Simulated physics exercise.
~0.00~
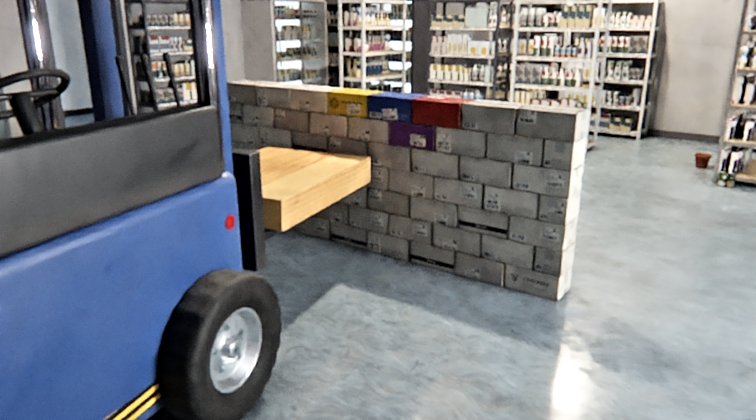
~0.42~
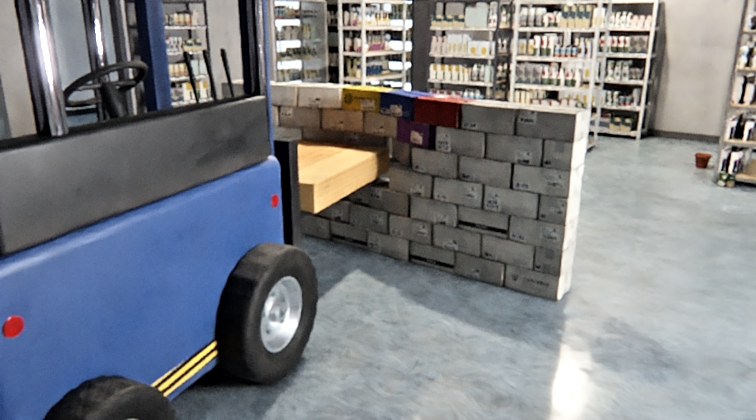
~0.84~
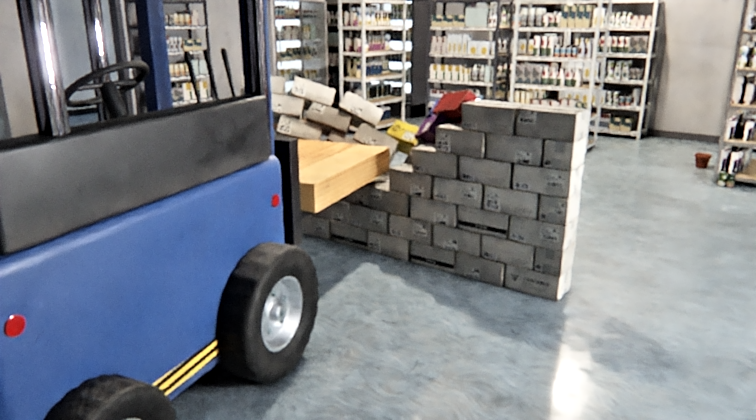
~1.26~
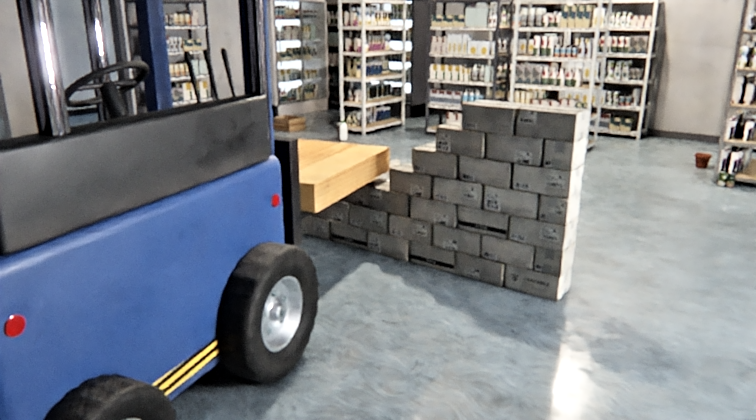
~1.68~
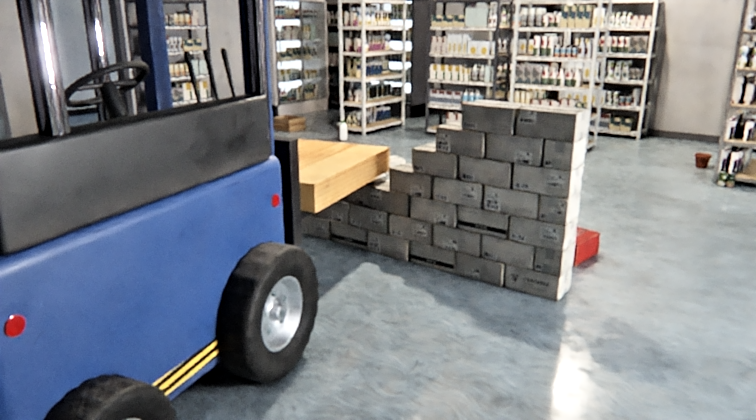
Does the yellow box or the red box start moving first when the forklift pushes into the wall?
The yellow box starts moving first, shifting to the right while the red box is still in place. The red box only moves afterwards, as the top of the wall breaks apart.
